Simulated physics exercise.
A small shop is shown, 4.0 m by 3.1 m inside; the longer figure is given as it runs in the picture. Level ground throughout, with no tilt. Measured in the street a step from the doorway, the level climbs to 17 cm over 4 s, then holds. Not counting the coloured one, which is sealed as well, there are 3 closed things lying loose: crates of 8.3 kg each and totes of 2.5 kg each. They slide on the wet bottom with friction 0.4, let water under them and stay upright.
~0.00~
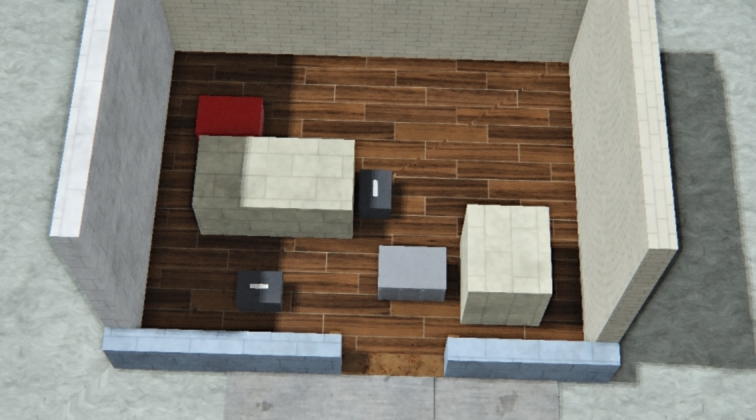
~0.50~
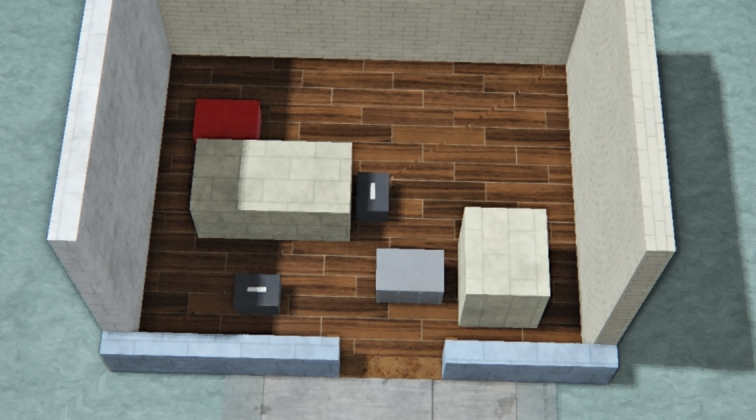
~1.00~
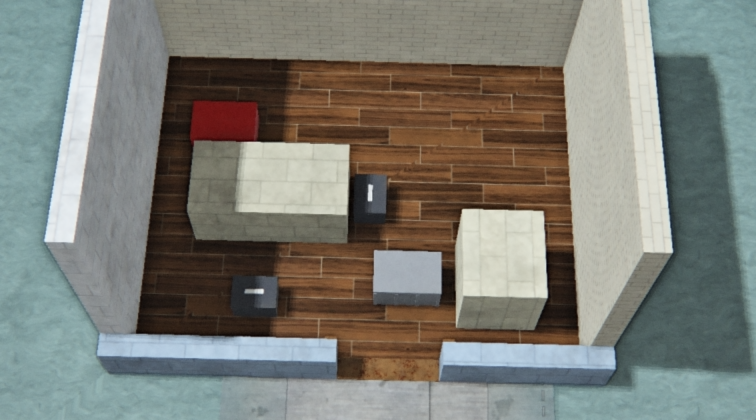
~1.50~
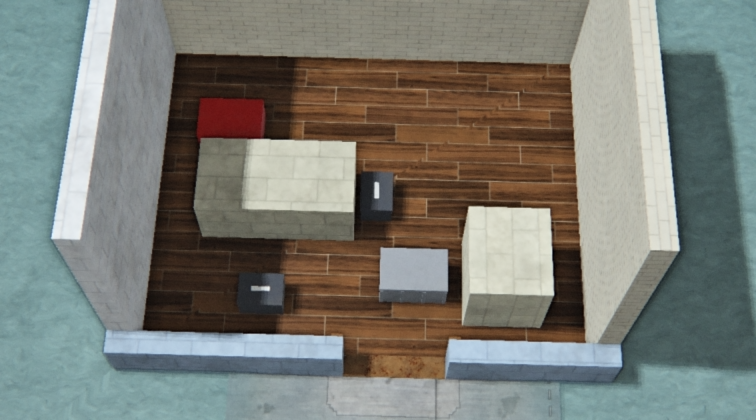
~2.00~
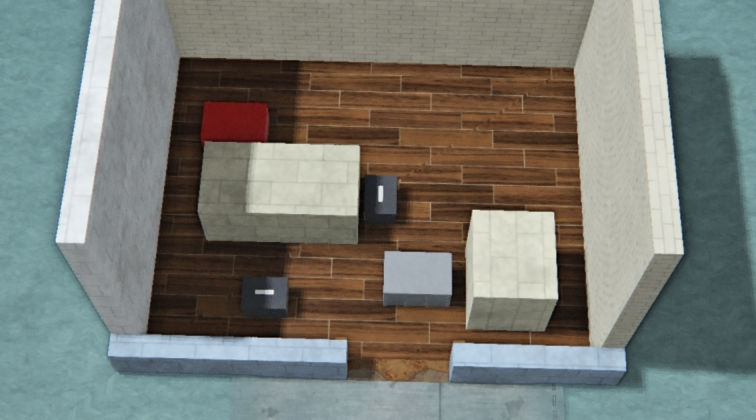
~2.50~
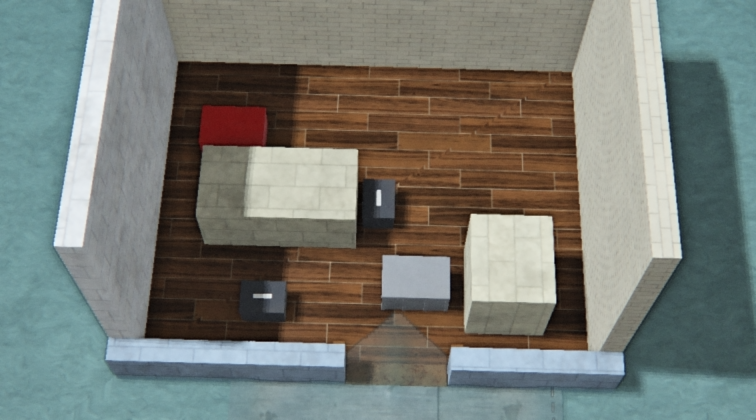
Small roofless shop with a red crate and other boxes sitting still, blue-green water covering the ground outside, then entering the doorway.
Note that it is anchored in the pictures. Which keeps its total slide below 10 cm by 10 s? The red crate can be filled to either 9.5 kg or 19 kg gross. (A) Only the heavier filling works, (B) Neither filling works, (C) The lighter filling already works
A.
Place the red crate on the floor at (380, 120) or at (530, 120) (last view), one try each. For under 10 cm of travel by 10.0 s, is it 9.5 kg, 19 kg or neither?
Respectively, neither option succeeds and neither option succeeds.
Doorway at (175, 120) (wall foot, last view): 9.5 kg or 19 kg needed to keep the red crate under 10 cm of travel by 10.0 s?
So neither mass does it.
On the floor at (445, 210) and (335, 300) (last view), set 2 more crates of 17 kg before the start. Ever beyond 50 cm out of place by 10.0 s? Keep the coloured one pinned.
Those two come out over the line and inside the line, in that order.
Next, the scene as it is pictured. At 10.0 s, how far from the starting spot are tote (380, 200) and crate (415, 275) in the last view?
120 cm and 150 cm respectively.
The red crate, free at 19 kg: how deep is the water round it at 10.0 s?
Something like 6 centimetres.
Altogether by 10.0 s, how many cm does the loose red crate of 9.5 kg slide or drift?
Path length near 40 cm.
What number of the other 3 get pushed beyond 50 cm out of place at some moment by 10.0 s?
The answer here is 3.
After 3.5 s the red crate would be 0 cm from its start with 9.5 kg and 0 cm from its start with 19 kg; 0 cm of water round it then.
After 4.5 s the red crate would be 0 cm from its start with 9.5 kg and 0 cm from its start with 19 kg; 0 cm of water round it then.
After 7.0 s the red crate would be 0 cm from its start with 9.5 kg and 0 cm from its start with 19 kg; 1 cm of water round it then.
After 10.0 s the red crate would be 36 cm from its start with 9.5 kg and 0 cm from its start with 19 kg; 6 cm of water round it then.
